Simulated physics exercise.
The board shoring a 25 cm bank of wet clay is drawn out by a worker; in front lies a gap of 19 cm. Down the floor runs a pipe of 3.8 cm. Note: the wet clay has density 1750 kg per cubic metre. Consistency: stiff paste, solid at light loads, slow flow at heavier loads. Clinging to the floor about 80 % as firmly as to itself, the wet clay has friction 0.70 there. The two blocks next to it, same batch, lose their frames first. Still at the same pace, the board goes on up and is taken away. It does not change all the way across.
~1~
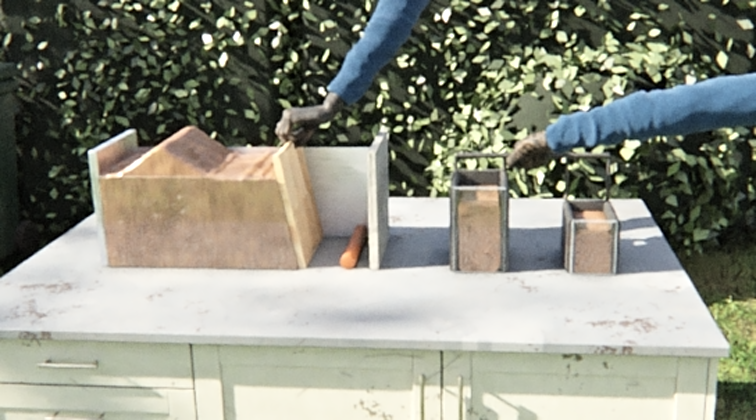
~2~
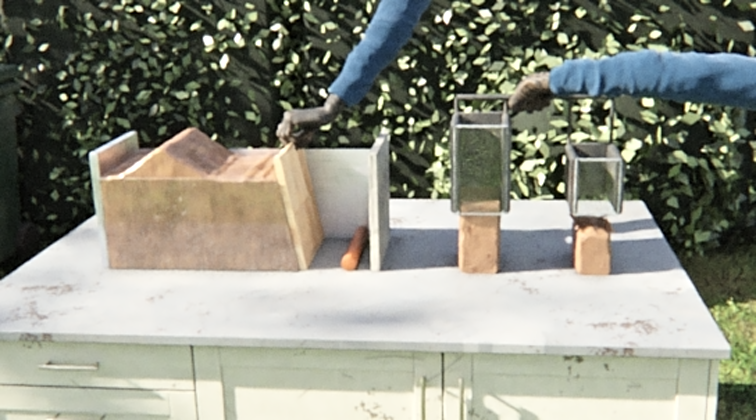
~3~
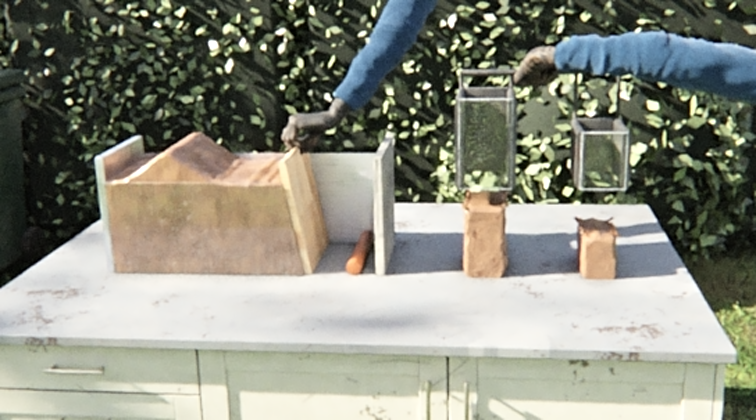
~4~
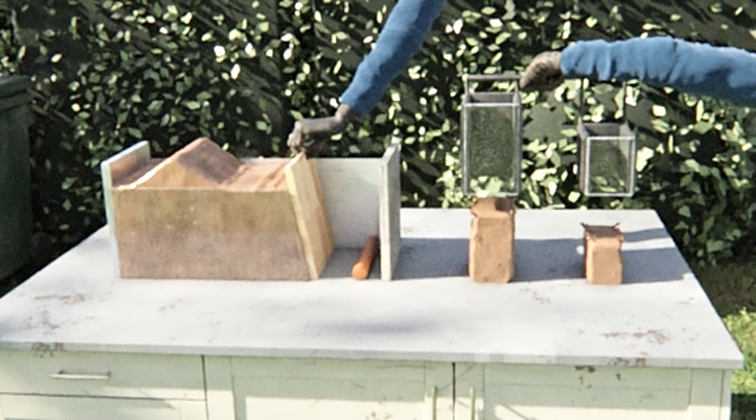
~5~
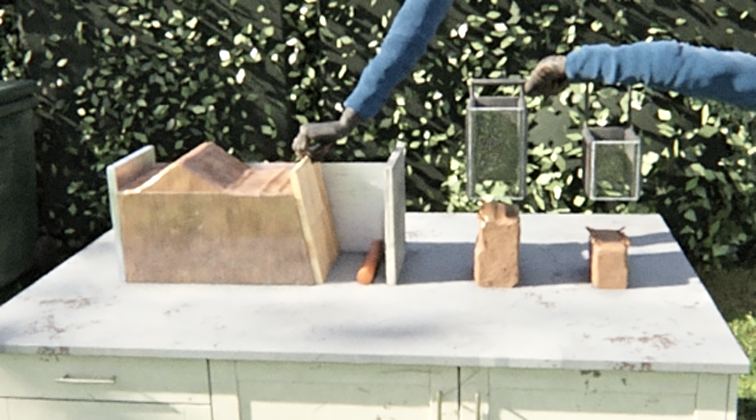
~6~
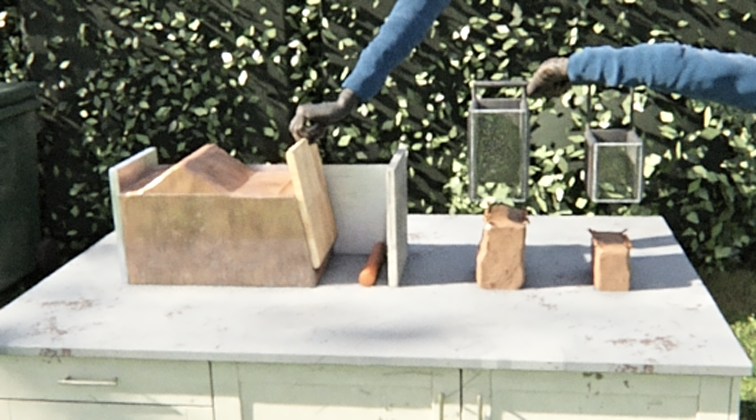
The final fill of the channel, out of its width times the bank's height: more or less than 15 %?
Lab note: Expected value not reaching 15 %.
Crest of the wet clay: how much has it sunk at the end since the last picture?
I'd put it at close to 0.0 cm.
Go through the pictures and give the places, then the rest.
The first picture shows top of the board at (276, 177), not yet moved; highest point of the wet clay at (154, 150); test blocks 19 cm, 11 cm high (left to right).
The second picture shows top of the board at (277, 178), not yet moved; highest point of the wet clay at (155, 151); test blocks 19 cm, 11 cm high (left to right).
The third picture shows top of the board at (282, 182), not yet moved; highest point of the wet clay at (160, 156); test blocks 19 cm, 11 cm high (left to right).
The fourth picture shows top of the board at (288, 188), not yet moved; highest point of the wet clay at (166, 161); test blocks 19 cm, 11 cm high (left to right).
The fifth picture shows top of the board at (293, 192), not yet moved; highest point of the wet clay at (172, 166); test blocks 18 cm, 11 cm high (left to right).
The sixth picture shows top of the board at (290, 172), moved 5.9 cm; highest point of the wet clay at (174, 167); test blocks 18 cm, 11 cm high (left to right).
Another 0.21 s on from the sixth picture, the face still stands, with nothing on top of the pipe; the channel is 0 % full.
Another 0.46 s on from the sixth picture, the face still stands, with nothing on top of the pipe; the channel is 0 % full.
Another 0.70 s on from the sixth picture, the face still stands, with nothing on top of the pipe; the channel is 0 % full.
Another 0.95 s on from the sixth picture, the face still stands, with nothing on top of the pipe; the channel is 0 % full.
Another 1.00 s on from the sixth picture, at the end, the face still stands, with nothing on top of the pipe; the channel is 0 % full.
